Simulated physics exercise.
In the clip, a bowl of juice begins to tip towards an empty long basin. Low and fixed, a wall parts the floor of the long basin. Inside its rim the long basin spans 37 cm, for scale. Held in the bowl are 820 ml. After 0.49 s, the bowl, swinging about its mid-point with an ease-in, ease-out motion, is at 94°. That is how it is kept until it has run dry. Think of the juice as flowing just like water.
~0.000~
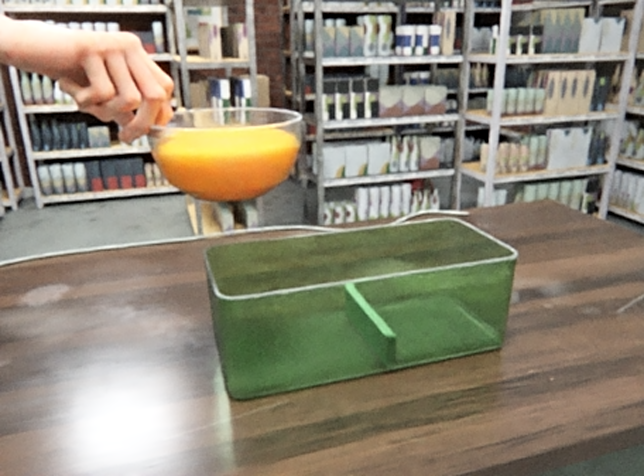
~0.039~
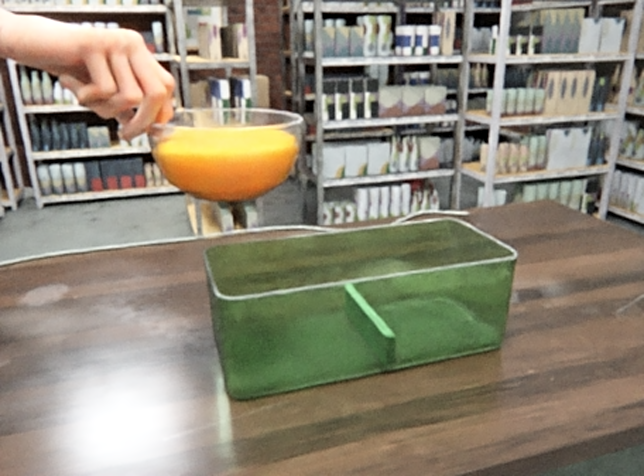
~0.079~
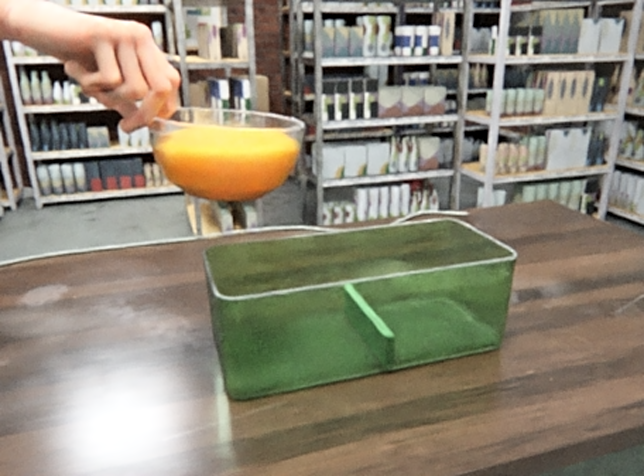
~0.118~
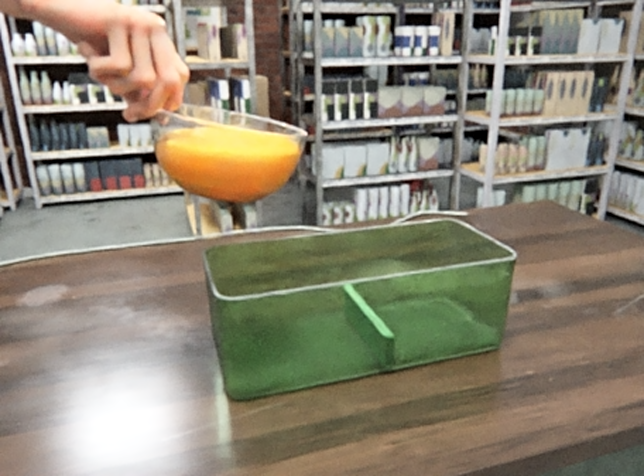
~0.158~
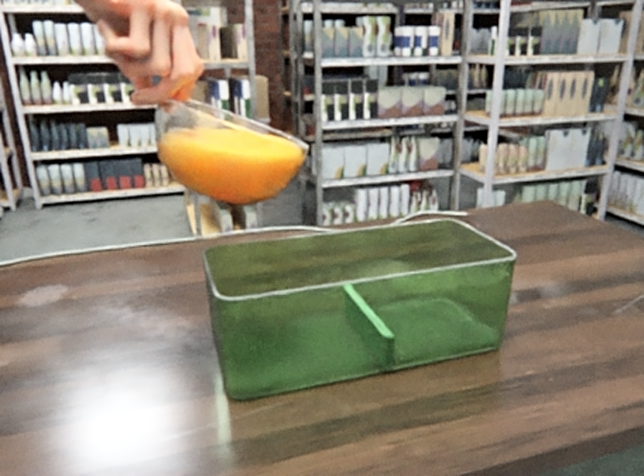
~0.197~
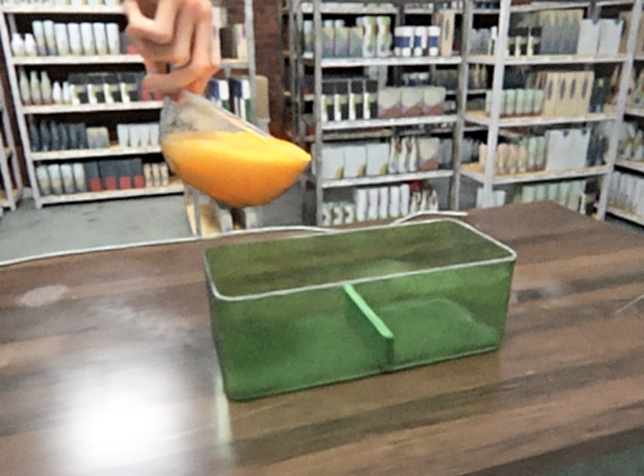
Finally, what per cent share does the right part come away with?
Roughly 14 per cent.
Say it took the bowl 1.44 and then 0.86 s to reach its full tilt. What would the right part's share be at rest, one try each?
Result: 30 per cent, then 15 per cent.
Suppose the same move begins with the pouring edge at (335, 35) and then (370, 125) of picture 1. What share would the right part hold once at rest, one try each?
75 then 80 %.
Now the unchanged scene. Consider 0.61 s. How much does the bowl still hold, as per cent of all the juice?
Remaining share: Approx. 5 %.
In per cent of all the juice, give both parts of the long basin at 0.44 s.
I'd say some 30 on the left and some 0 on the right.
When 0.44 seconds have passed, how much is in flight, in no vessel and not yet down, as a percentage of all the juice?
My guess is roughly 46 %.
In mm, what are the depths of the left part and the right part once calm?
Left roughly 24 mm; right roughly 4 mm.
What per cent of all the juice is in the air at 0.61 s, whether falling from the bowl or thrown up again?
Near 7 in a hundred.
Then, 0.44 s in, the tilt is 91° and 23 per cent is still to pour, 30 is left of the wall and 0 right of it.
Then, 0.61 s in, the tilt is 94° and 5 per cent is still to pour, 84 is left of the wall and 4 right of it.
Then, 0.79 s in, the tilt is 94° and 0 per cent is still to pour, 82 is left of the wall and 11 right of it.
Then, 0.99 s in, the tilt is 94° and 0 per cent is still to pour, 82 is left of the wall and 13 right of it.
Finally, 82 per cent lies left of the wall, 14 right of it and 5 outside.
